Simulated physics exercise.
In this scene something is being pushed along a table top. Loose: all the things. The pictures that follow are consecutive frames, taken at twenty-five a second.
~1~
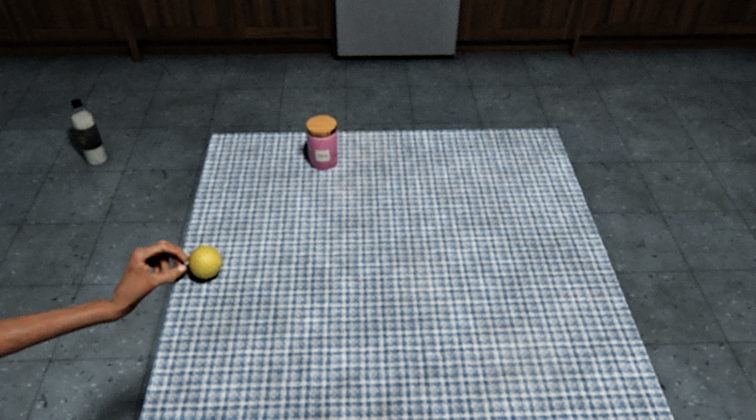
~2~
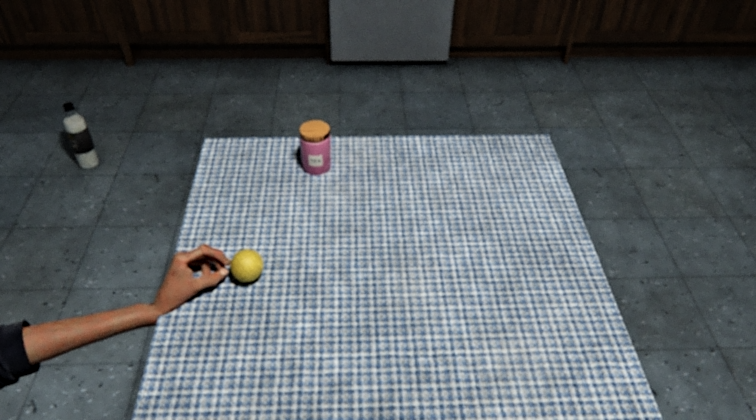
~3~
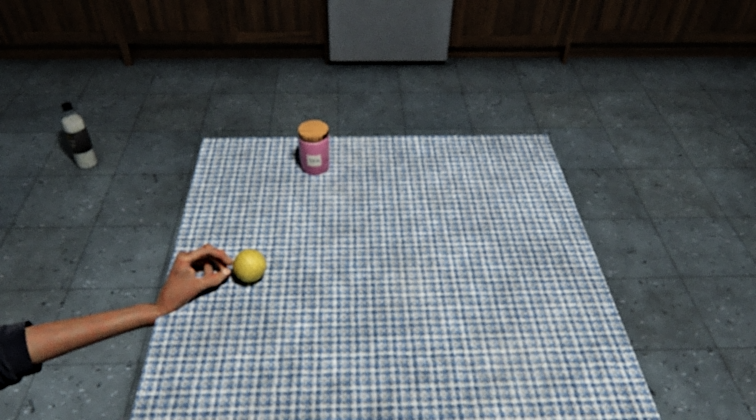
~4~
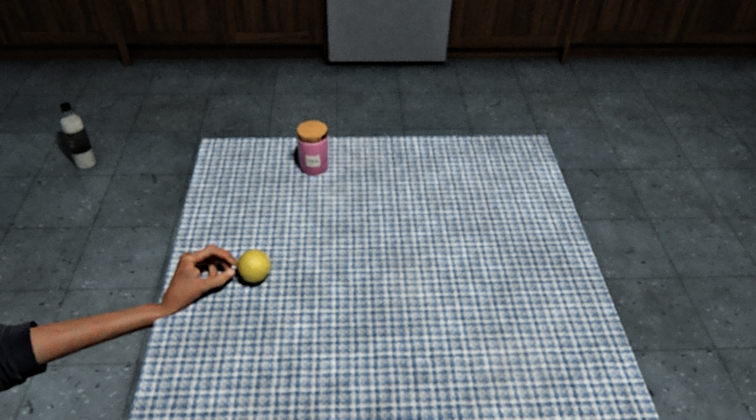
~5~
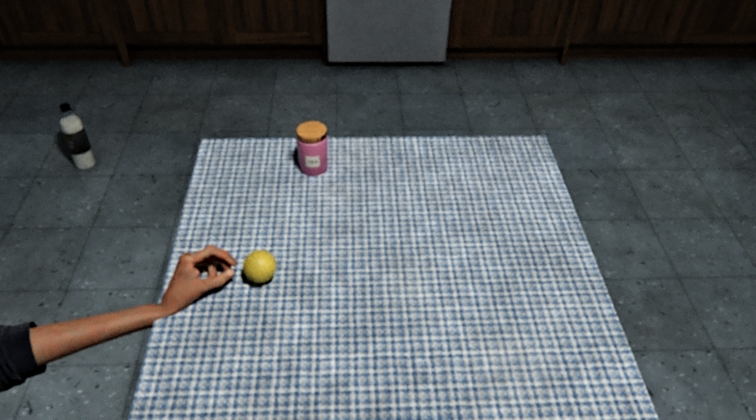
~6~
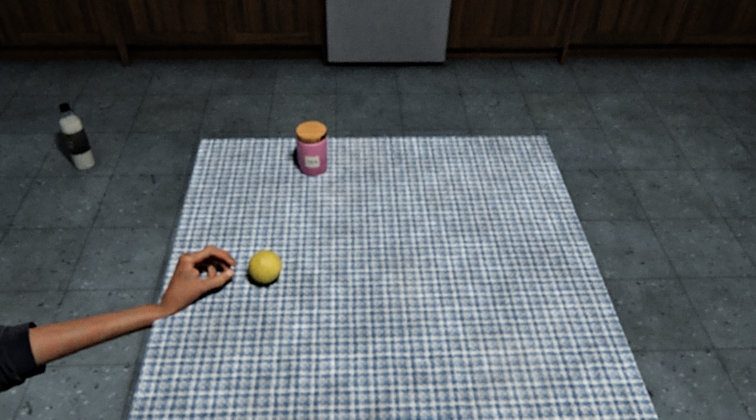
Yellow lemon being pushed right across a checked tablecloth by a hand, then rolling slightly away from the still fingers.
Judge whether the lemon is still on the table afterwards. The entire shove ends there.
It will not go beyond the edge.
Then, 0.10 s on from there, yellow lemon shifted about its own width near (277, 267).
Then, 0.30 s on from there, yellow lemon shifted about its own width near (291, 266).
In the end, moved from the start, yellow lemon. At the end, from the last picture's camera, yellow lemon near (293, 266).
